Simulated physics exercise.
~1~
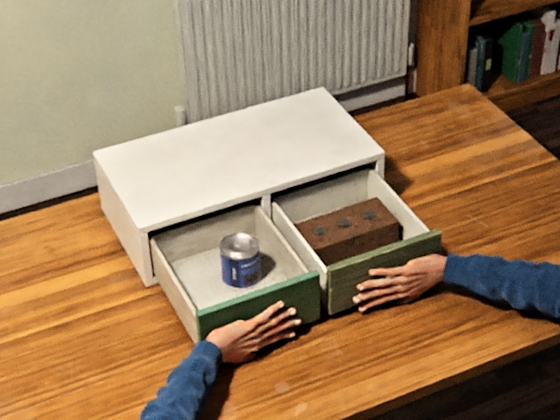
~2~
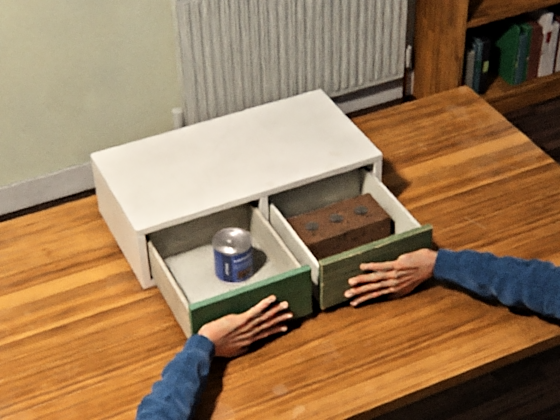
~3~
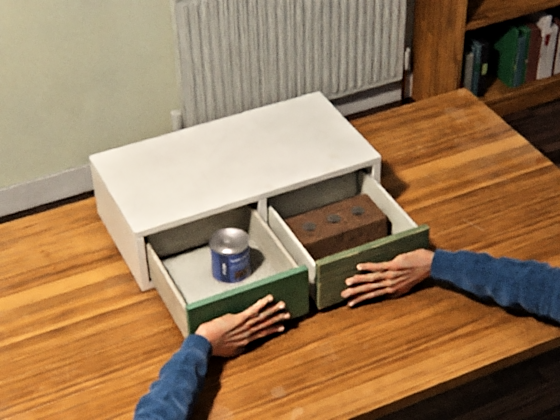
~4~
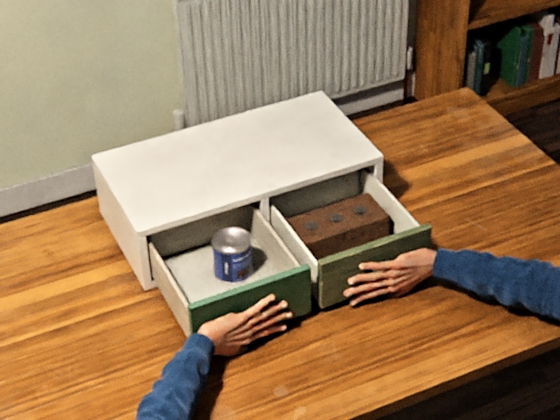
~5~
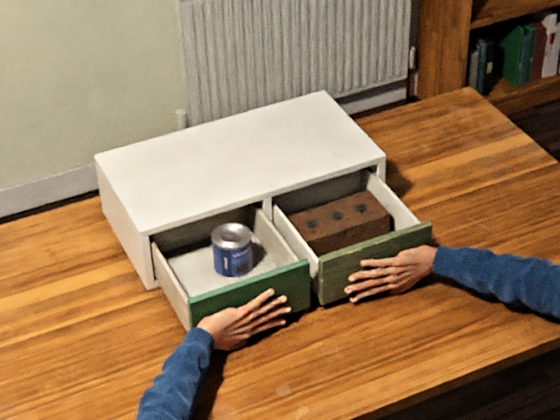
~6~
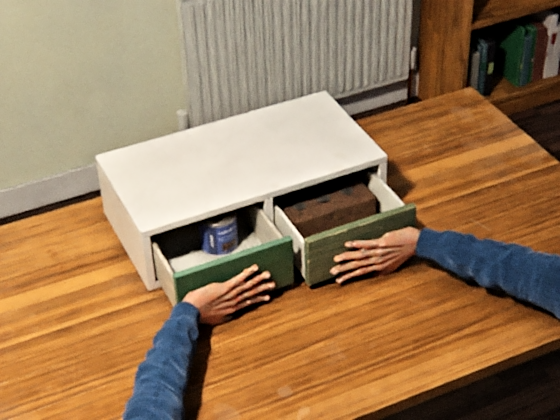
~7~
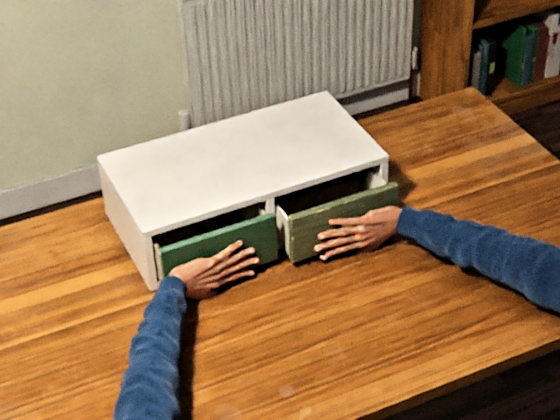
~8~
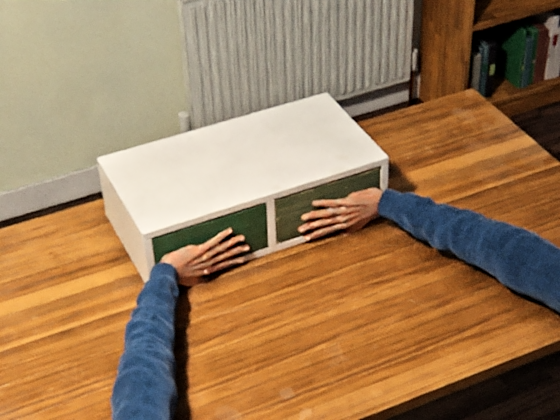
To begin with, a white chest with two green-fronted drawers sits on a wooden table, both drawers pulled open, a blue tin in the left one and a brown brick in the right one. Two hands in blue sleeves rest against the drawer fronts, one on each. The drawers shift inward slightly, then stay almost still for a while. Next, the hands push both drawers further in, and the tin and brick slide back into shadow beneath the chest top. The hands keep pressing until both drawers are shut flush, with the tin and brick out of sight.
